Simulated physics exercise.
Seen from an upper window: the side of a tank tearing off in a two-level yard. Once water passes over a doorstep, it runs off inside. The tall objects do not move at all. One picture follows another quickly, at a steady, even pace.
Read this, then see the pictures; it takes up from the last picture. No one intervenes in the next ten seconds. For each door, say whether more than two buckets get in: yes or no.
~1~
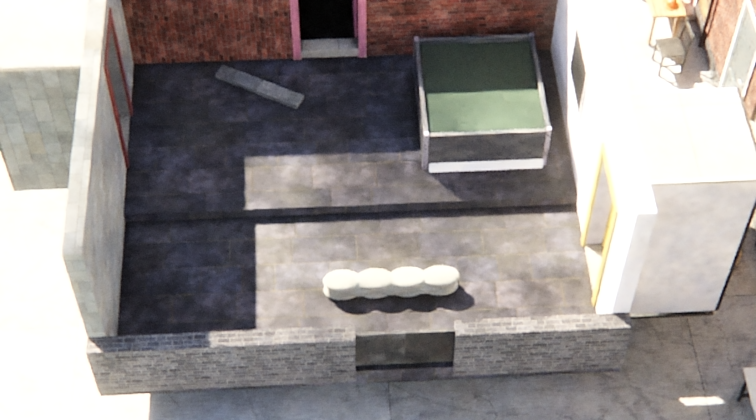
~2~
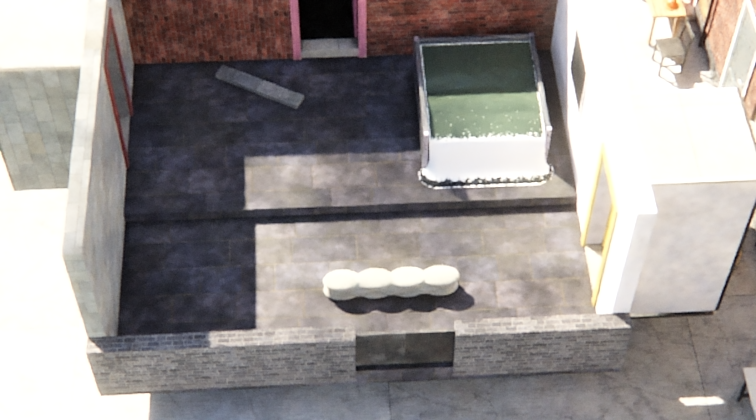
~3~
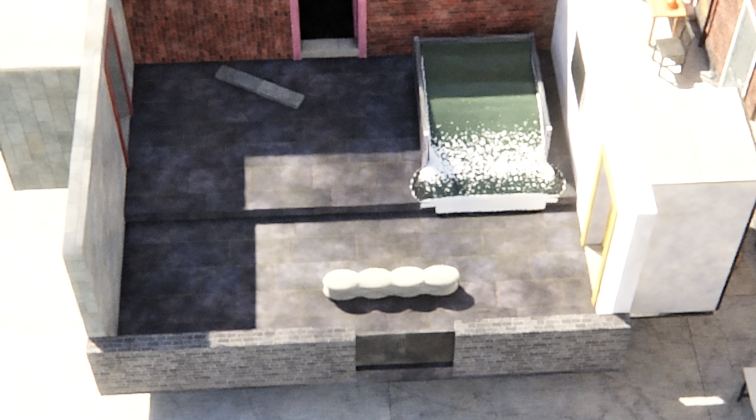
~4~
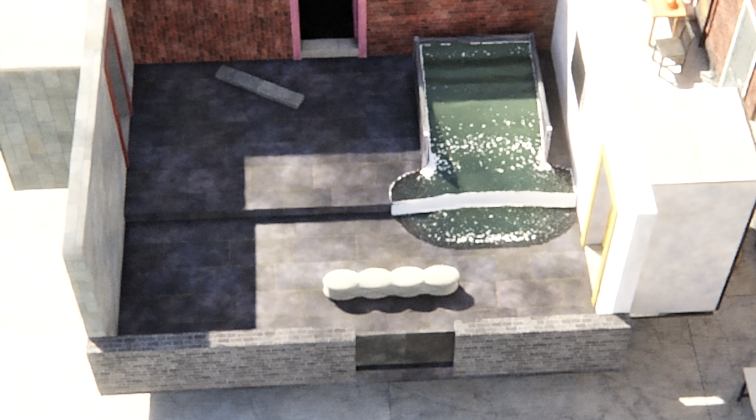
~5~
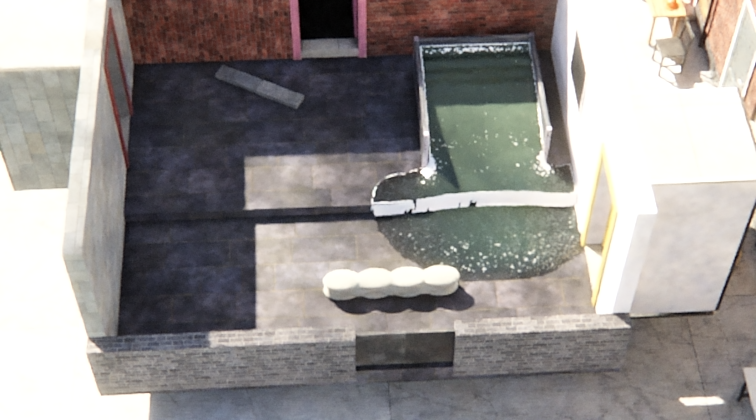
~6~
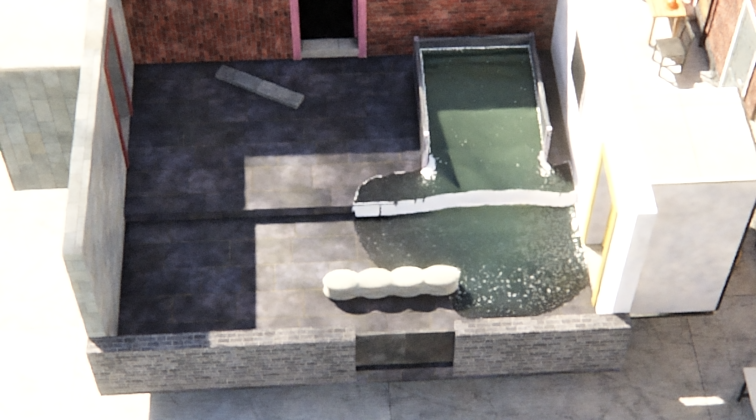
Yellow door: Yes; pink door: No; red door: No.
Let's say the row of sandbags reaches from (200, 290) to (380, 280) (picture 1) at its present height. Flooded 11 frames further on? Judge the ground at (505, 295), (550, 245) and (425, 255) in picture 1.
Submerged; submerged; submerged.
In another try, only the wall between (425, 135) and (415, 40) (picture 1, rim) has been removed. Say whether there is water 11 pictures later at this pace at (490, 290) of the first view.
Result: Not reached.
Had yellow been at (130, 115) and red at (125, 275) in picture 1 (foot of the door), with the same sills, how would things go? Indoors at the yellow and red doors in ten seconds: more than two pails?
In short: The yellow door falls short, the red door tops the mark.
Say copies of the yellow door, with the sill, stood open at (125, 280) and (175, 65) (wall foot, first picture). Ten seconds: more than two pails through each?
Per door: Past the limit; within the limit.
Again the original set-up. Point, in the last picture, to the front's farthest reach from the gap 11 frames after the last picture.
Somewhere near (199, 306).
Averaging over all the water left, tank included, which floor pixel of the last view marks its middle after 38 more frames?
The water centres close to (352, 269).
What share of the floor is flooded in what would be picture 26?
That's roughly 55 per cent.
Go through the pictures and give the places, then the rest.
Still water in the tank at (480, 87), in the first picture.
Water pours out at (485, 152) and has run to (549, 168), in the second picture.
The front is at (556, 187), out from the gap at (485, 155), in the third picture.
The front is at (575, 213), out from the gap at (485, 156), in the fourth picture.
Water pours out at (485, 156) and has run to (542, 270), in the fifth picture.
Water pours out at (485, 157) and has run to (536, 310), in the sixth picture.
A moment on, water covers 25 % of the floor; the yellow door under two buckets in, the pink door not reached, the red door not reached.
Next, water covers 40 % of the floor; the yellow door under two buckets in, the pink door not reached, the red door not reached.
Then, water covers 55 % of the floor; the yellow door far over two buckets in, the pink door not reached, the red door not reached.
Later, water covers 55 % of the floor; the yellow door far over two buckets in, the pink door not reached, the red door not reached.
In the end, water covers 50 % of the floor; the yellow door far over two buckets in, the pink door not reached, the red door not reached.
